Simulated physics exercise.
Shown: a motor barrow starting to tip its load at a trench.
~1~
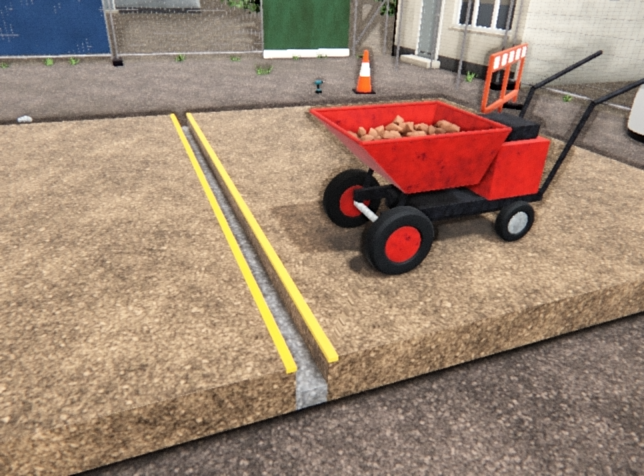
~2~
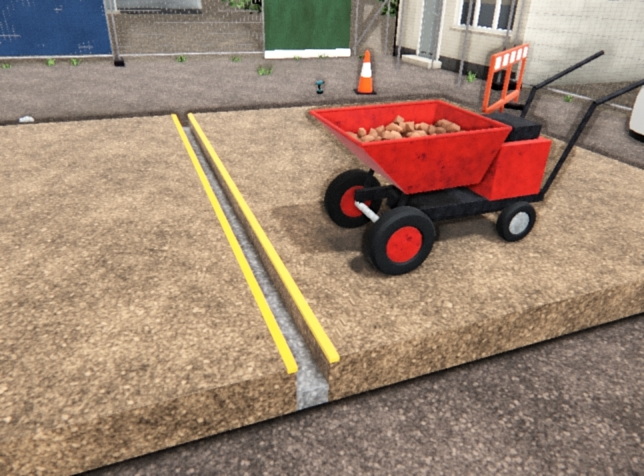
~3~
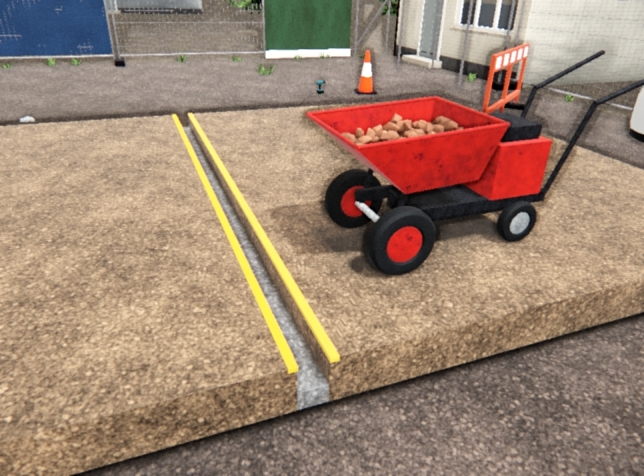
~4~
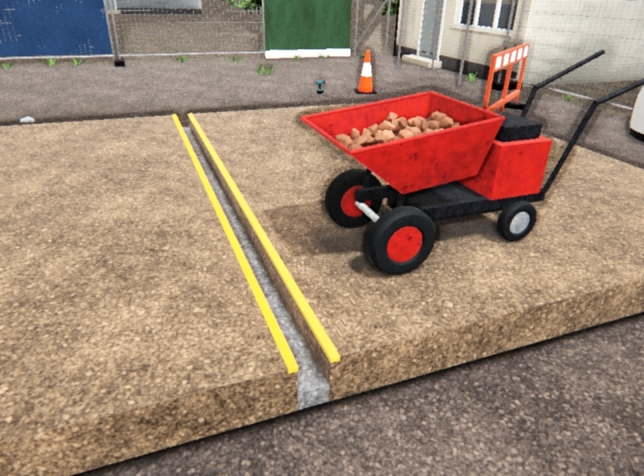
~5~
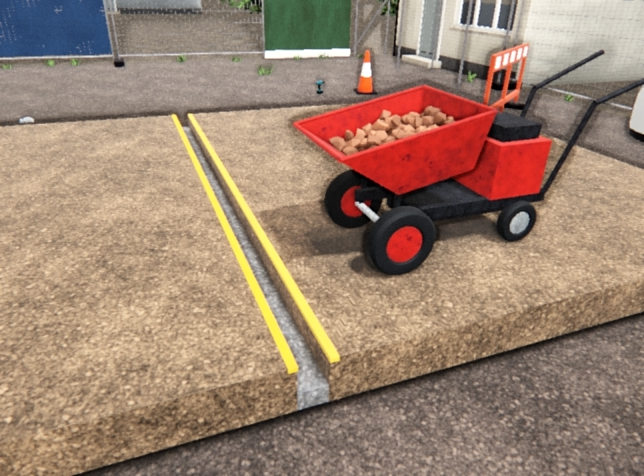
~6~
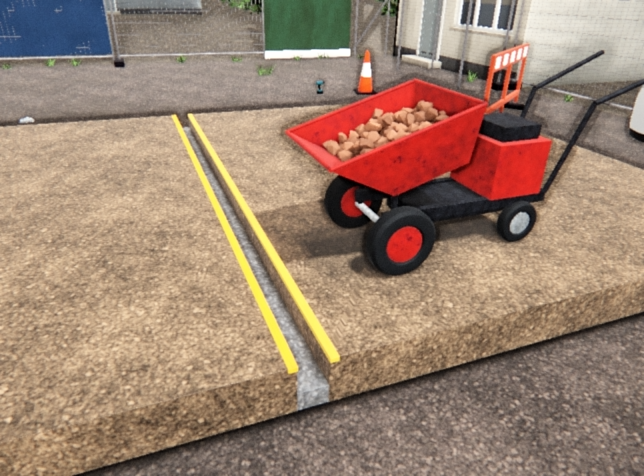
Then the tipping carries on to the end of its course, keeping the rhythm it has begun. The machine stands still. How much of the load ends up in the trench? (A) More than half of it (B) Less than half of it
B, less than half of it.
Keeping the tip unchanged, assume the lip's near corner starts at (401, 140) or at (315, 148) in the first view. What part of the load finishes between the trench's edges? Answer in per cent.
40 % and 0 %.
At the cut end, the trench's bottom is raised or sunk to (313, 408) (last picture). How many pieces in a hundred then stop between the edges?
Something like 50 %.
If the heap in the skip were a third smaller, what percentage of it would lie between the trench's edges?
About 50 per cent.
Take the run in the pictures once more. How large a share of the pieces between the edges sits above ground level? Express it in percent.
10 %, roughly.
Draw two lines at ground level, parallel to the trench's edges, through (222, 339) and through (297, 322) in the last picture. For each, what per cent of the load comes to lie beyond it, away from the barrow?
Around 10 in a hundred for the first, 50 in a hundred for the second.
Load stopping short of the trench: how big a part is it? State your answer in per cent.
That share comes out near 0 in a hundred.
Just after the last frame, skip tipped steeply; every one in the skip.
A moment on, skip tipped right over; roughly two thirds in the skip; roughly a quarter in or heaped over the trench; about a tenth beyond it.
Further on, skip tipped right over; roughly a third in the skip; roughly a third in or heaped over the trench; roughly a quarter beyond it.
When it is over, skip tipped right over; roughly a third in the skip; just a few short of the trench; roughly a third in or heaped over the trench; roughly a quarter beyond it.
